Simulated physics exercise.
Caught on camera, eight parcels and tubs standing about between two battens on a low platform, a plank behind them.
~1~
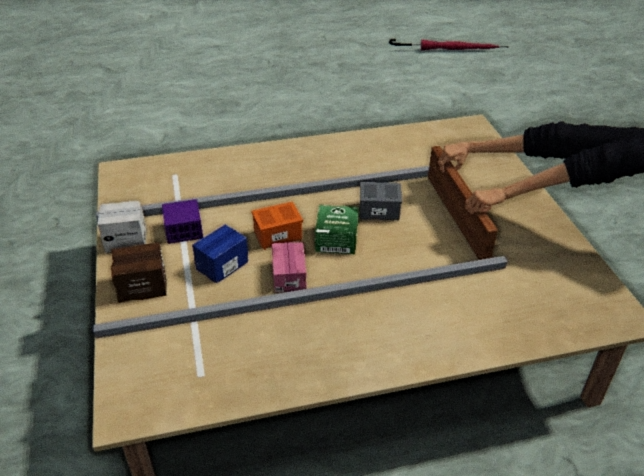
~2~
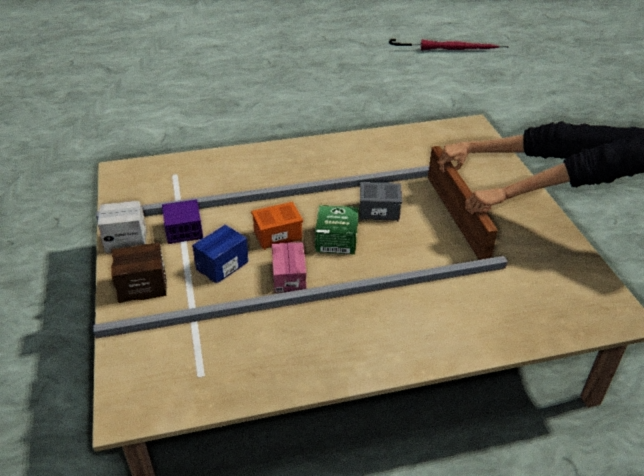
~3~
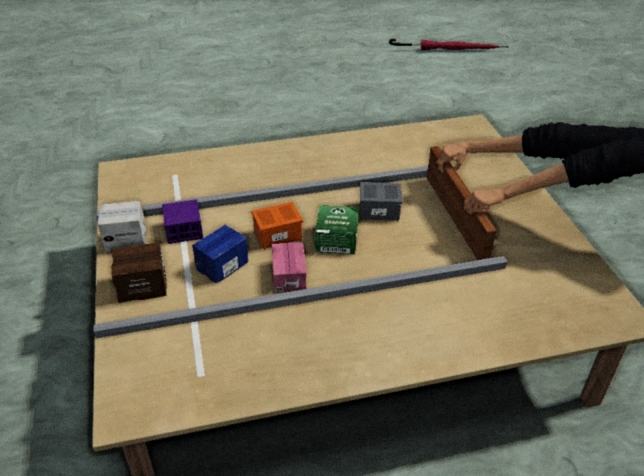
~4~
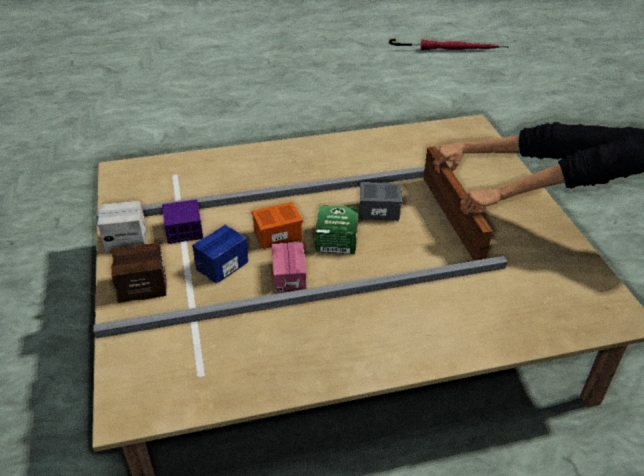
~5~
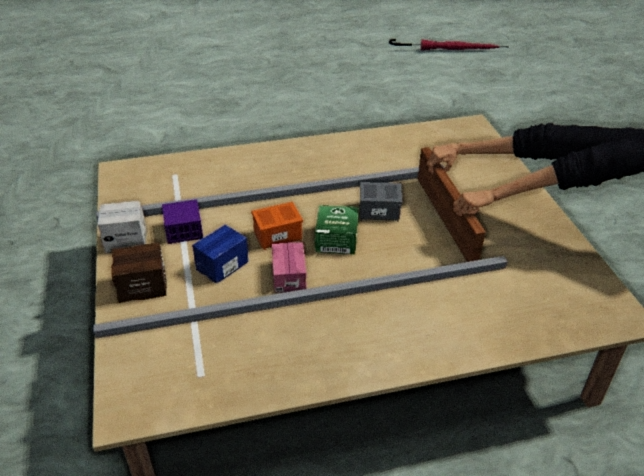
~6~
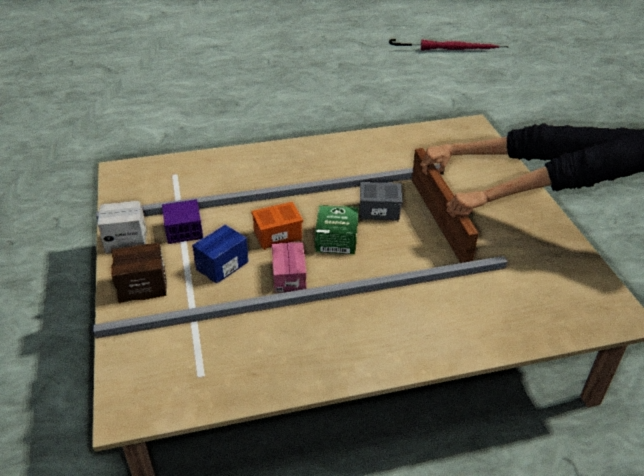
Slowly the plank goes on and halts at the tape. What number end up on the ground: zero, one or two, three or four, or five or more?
Outcome: The number that fall off is one or two.
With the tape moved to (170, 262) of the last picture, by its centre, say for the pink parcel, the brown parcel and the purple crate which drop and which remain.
The pink parcel remains up, the brown parcel falls, the purple crate survives.
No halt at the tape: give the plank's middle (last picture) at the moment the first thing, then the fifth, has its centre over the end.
Near (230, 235) and (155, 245).
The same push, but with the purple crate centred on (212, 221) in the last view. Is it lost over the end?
Then it remains up.
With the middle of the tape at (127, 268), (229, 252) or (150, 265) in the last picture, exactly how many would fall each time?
The counts: 5, 0 and 5.
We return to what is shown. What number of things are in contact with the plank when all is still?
The number is 2.
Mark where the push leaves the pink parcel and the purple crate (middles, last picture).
Near (126, 299) and (141, 221).
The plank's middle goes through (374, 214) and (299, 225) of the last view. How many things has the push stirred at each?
First 2, then 5.
Soon after, none off yet; white parcel at rest near (123, 227); brown parcel at rest near (139, 273); purple crate at rest near (183, 221).
In the end, the number that fall off is one or two; gone, blue box and brown parcel.
